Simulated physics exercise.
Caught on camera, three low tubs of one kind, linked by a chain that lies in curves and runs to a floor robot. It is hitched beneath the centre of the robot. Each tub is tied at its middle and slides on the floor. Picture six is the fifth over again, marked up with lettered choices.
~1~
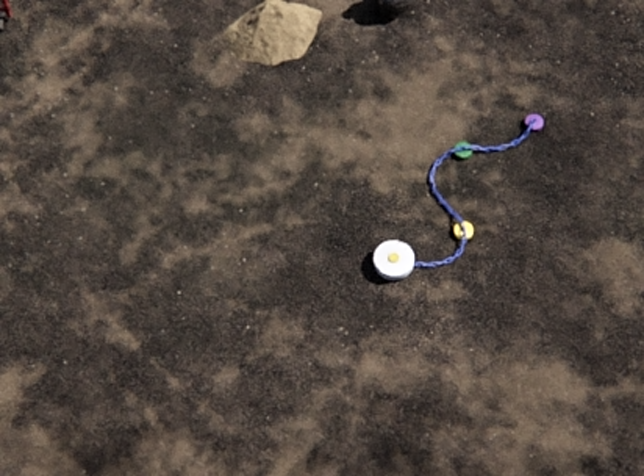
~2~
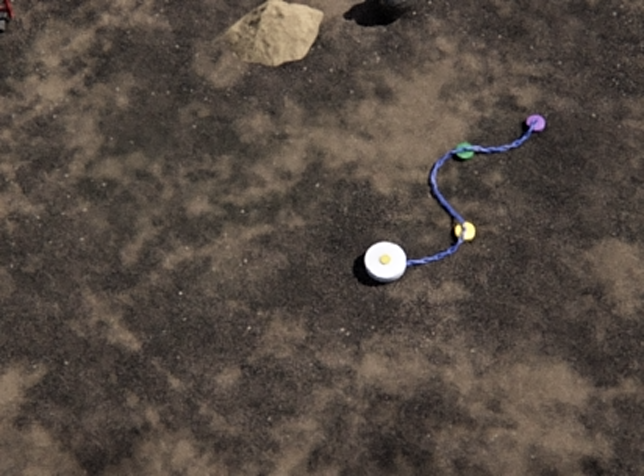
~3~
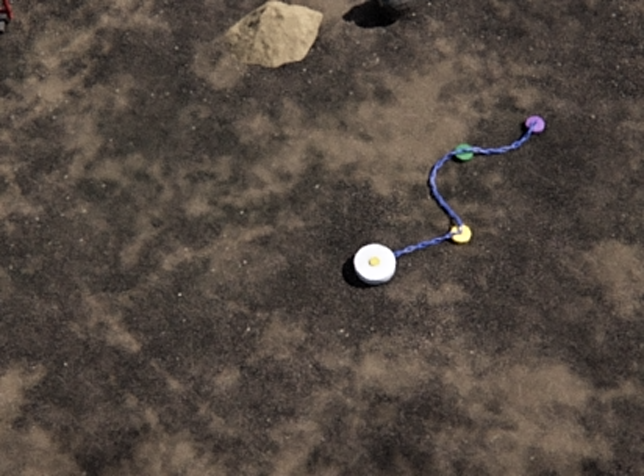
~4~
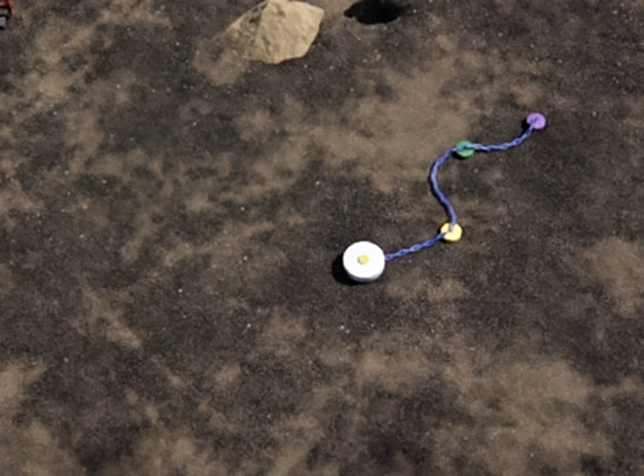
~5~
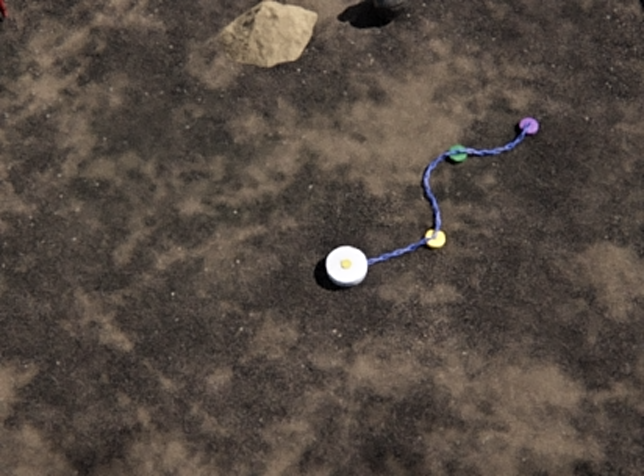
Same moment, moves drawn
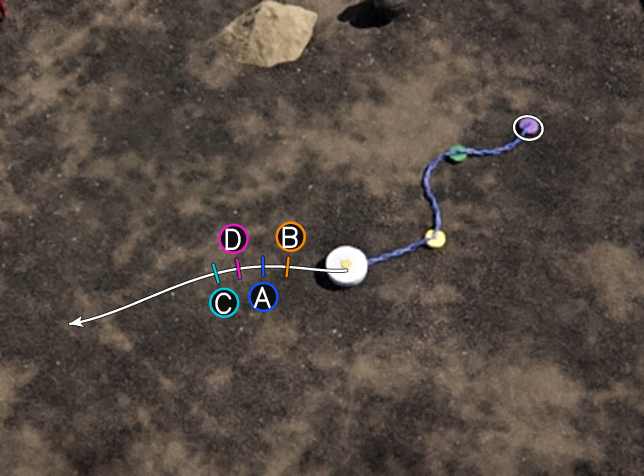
A white robot slides left, straightening the near rope and drawing the yellow tub after it.
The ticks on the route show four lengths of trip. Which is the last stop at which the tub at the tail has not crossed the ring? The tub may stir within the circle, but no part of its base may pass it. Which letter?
All is well up to B.
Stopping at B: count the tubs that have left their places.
By then, two.
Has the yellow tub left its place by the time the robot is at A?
Yes.
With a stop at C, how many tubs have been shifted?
By then, three.
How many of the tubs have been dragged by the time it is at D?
By then, three.
On the marked copy, A at (263, 266); B at (288, 267); C at (216, 273); D at (238, 269); the ring at (528, 128); the route from (347, 271) via (203, 277) to (70, 324).
Taking B. A third of the way, robot (325, 267); purple tub (529, 126); green tub (458, 154); yellow tub (415, 242).
Two thirds of the way, robot (305, 265); purple tub (529, 126); green tub (458, 155); yellow tub (396, 241).
When it is over, robot (287, 264); purple tub (529, 126); green tub (456, 160); yellow tub (376, 235); the ringed tub at the far end is still in its ring.
As for the rest, A drags the last tub to (517, 132); C drags the last tub to (483, 151); D drags the last tub to (500, 141).
